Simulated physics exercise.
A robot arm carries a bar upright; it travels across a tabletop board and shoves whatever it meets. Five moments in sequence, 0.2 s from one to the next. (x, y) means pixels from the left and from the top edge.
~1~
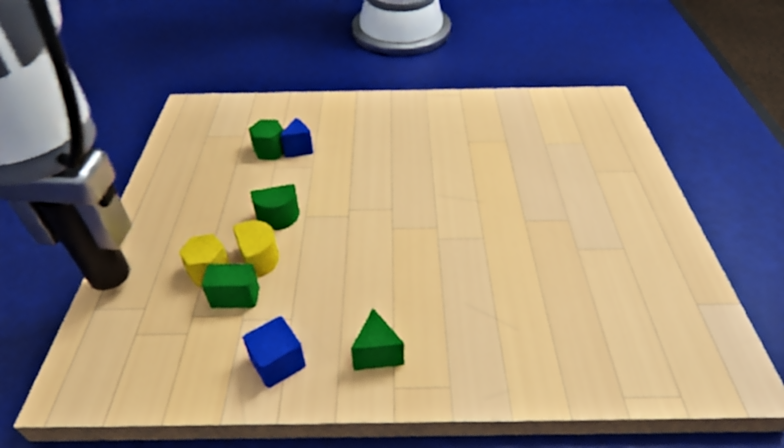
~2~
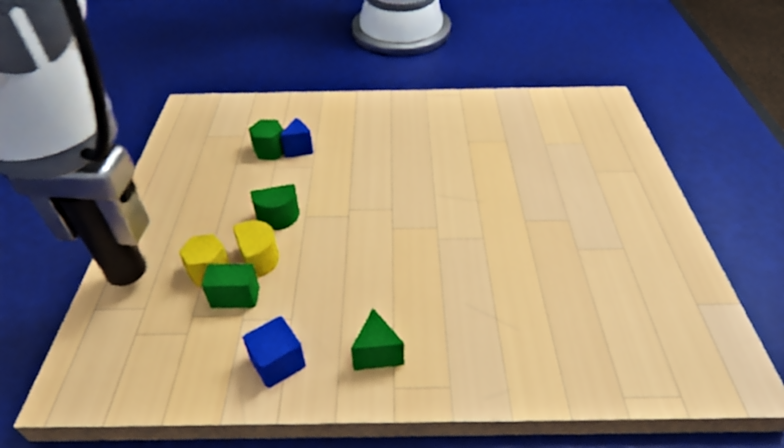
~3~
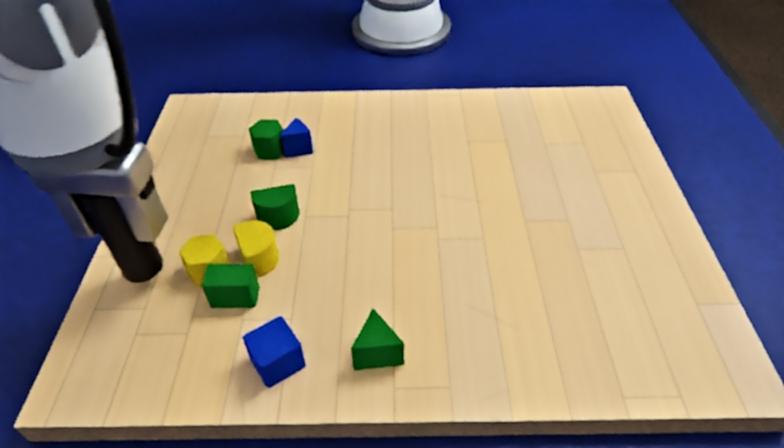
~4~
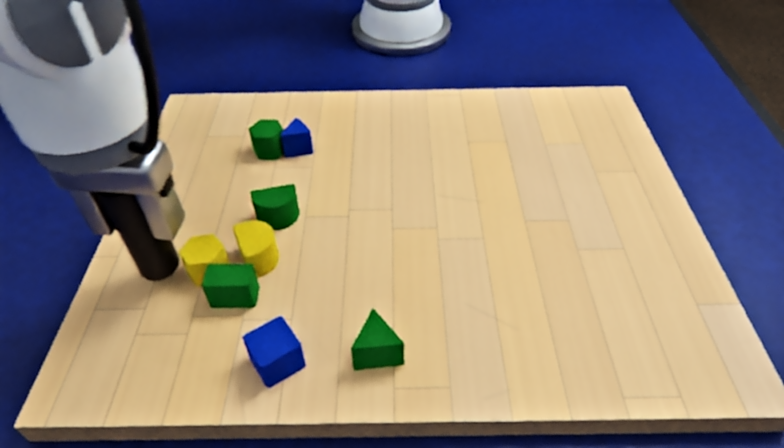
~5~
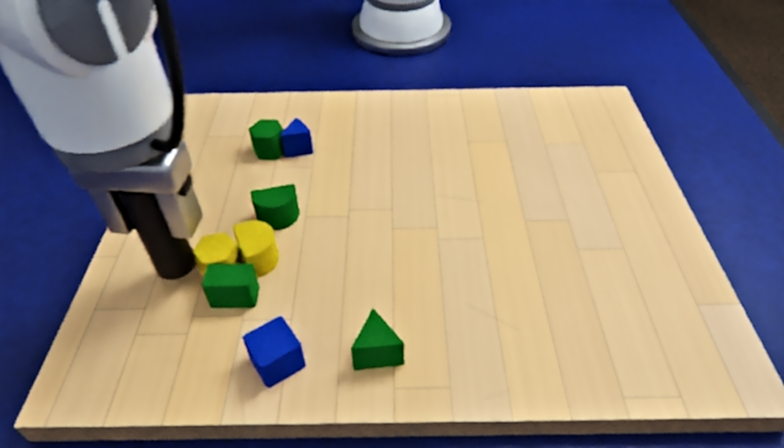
A robot arm with a black tip moved right across the wooden board's left side, then nudged the yellow hexagon against the yellow rounded block, while the green and blue blocks stayed still.
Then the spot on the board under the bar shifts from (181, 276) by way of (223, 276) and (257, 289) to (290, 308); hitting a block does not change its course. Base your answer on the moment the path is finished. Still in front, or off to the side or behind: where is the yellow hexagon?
By then it is beside or behind the bar.
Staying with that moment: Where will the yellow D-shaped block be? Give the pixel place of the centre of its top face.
The spot you're after is about (302, 222) in the image.
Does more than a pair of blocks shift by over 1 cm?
I expect so.
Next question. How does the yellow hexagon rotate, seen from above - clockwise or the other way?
It is turned anticlockwise.
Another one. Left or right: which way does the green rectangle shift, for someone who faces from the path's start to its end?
That block drifts right.
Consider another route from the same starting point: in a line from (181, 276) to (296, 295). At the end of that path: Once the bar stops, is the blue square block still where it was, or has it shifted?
Moved off its spot.
The first path, step by step. One third of the way, bar (219, 264); yellow hexagon (257, 244); green rectangle (240, 279); yellow D-shaped block (289, 227), turned 25° anticlockwise.
Two thirds of the way, bar (254, 278); yellow hexagon (286, 248), turned 50° anticlockwise; green rectangle (265, 301), turned 40° clockwise; yellow D-shaped block (302, 222), turned 50° anticlockwise.
At the end, bar (287, 297); yellow hexagon (294, 249), turned 75° anticlockwise; green rectangle (290, 324), turned 65° clockwise; yellow D-shaped block (302, 222), turned 50° anticlockwise; blue square block (274, 370), turned 30° clockwise.
